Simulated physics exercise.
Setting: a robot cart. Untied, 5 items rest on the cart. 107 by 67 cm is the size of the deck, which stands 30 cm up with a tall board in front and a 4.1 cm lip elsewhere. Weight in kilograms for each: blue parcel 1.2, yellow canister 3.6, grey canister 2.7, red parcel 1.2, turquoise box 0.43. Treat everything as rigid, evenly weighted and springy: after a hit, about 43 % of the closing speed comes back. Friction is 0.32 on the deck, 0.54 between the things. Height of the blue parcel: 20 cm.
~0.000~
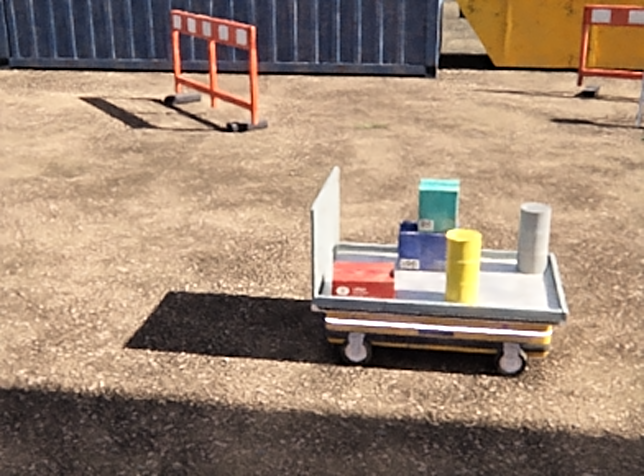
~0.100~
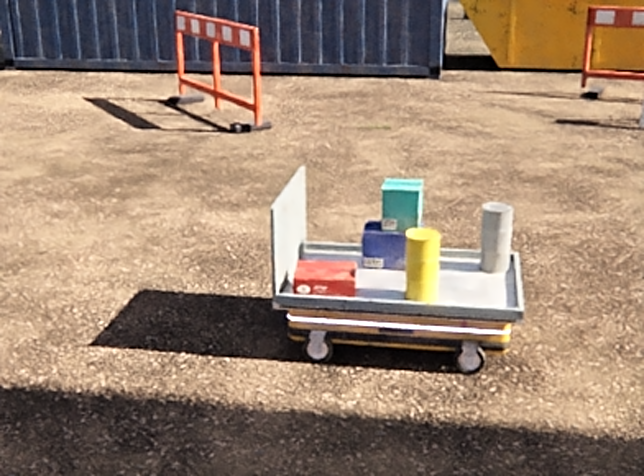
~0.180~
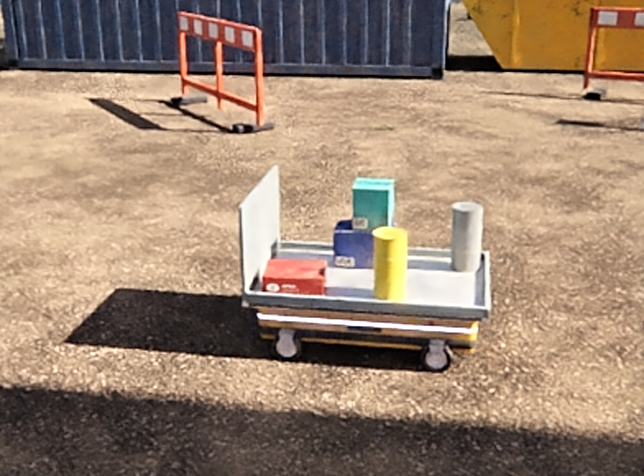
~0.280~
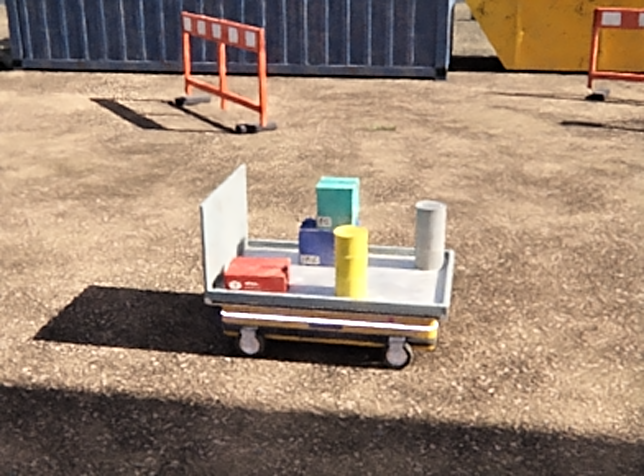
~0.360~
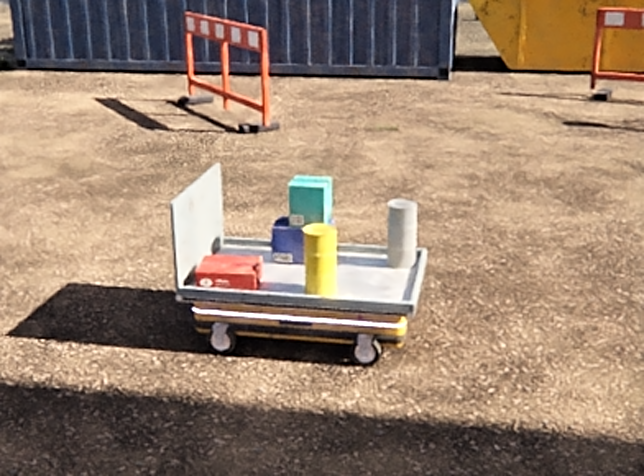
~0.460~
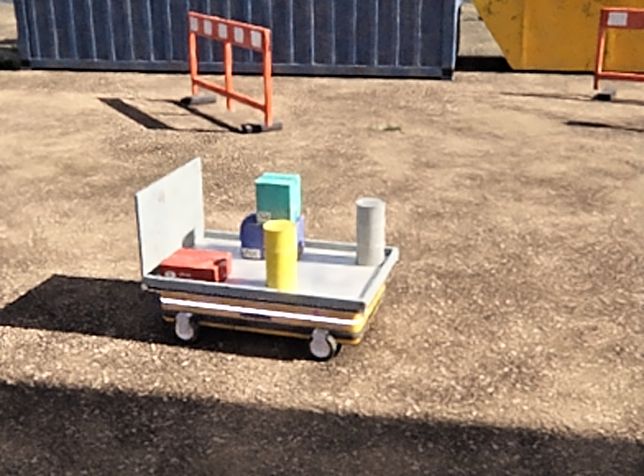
On a sunlit gravel yard with orange barriers and a blue container behind, a low wheeled cart carrying red, blue and turquoise boxes and yellow and grey cylinders rolls steadily left. Toward the end it turns slightly, and the blue and turquoise boxes shift a little on its deck.
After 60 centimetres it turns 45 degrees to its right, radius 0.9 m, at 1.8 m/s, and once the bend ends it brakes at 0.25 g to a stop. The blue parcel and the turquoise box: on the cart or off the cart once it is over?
Final positions: Blue parcel - in place; turquoise box - in place.
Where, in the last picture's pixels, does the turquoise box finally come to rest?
It comes to rest near (144, 150).
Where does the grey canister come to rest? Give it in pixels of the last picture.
Look near (216, 185) and you'll find it.
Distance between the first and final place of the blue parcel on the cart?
I'd put it at about 16 centimetres.
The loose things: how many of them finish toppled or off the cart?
The count comes out at 1.
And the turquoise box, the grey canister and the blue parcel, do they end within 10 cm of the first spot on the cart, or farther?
Turquoise box: Is displaced; grey canister: Remains in place; blue parcel: Is displaced.
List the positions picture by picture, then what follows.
Cart 0 cm along; blue parcel (429, 246); turquoise box (438, 206), in the first frame.
Cart 18 cm along; red parcel (325, 280); yellow canister (422, 266), in the second frame.
Cart 32 cm along; grey canister (466, 237); red parcel (295, 279), in the third frame.
Cart 50 cm along; yellow canister (351, 263); grey canister (430, 236), in the fourth frame.
Cart 65 cm along; red parcel (230, 274); yellow canister (320, 261), in the fifth frame.
Cart 83 cm along, turned 6°; blue parcel (272, 237) slid 3 cm; turquoise box (278, 199) slid 3 cm, in the sixth frame.
After 0.76 s, cart 137 cm along, turned 39°; turquoise box slid 24 cm near (205, 183); blue parcel slid 19 cm near (210, 218); yellow canister leaning 16°.
After 1.06 s, cart 187 cm along, turned 45°; turquoise box leaning 15° near (166, 164); blue parcel slid 17 cm near (181, 195); yellow canister leaning 41°.
At rest (2.3 s), tipped over on the cart, yellow canister; not toppled but over 10 cm from the start, blue parcel, red parcel and turquoise box; the last one in place, give or take 10 cm. In the last view, blue parcel near (154, 180), turquoise box near (144, 150).
